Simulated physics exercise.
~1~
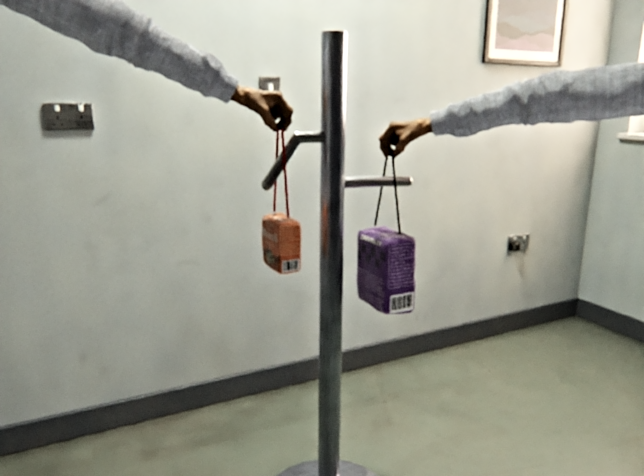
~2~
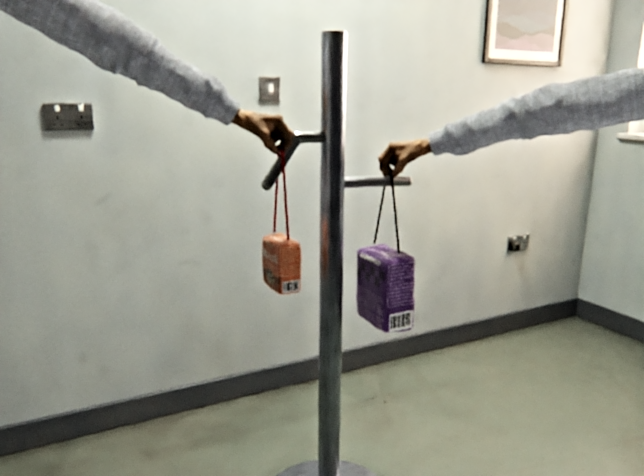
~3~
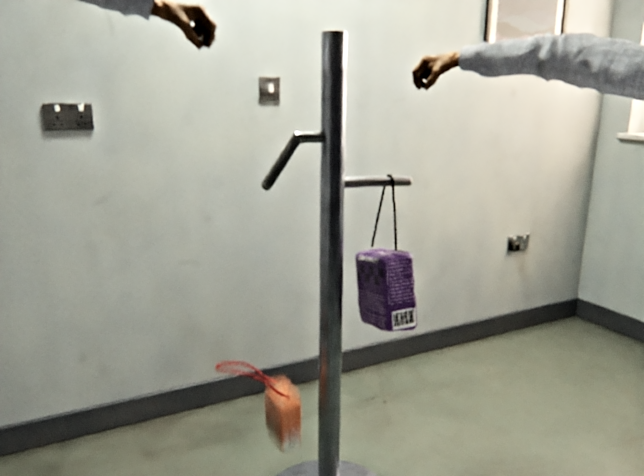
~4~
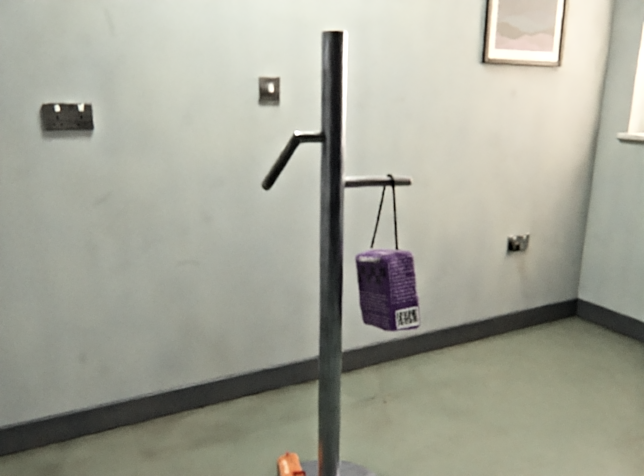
In a bare grey room, two hands releasing looped packages on a stand's pegs, the orange falling to the floor, the purple staying hung.
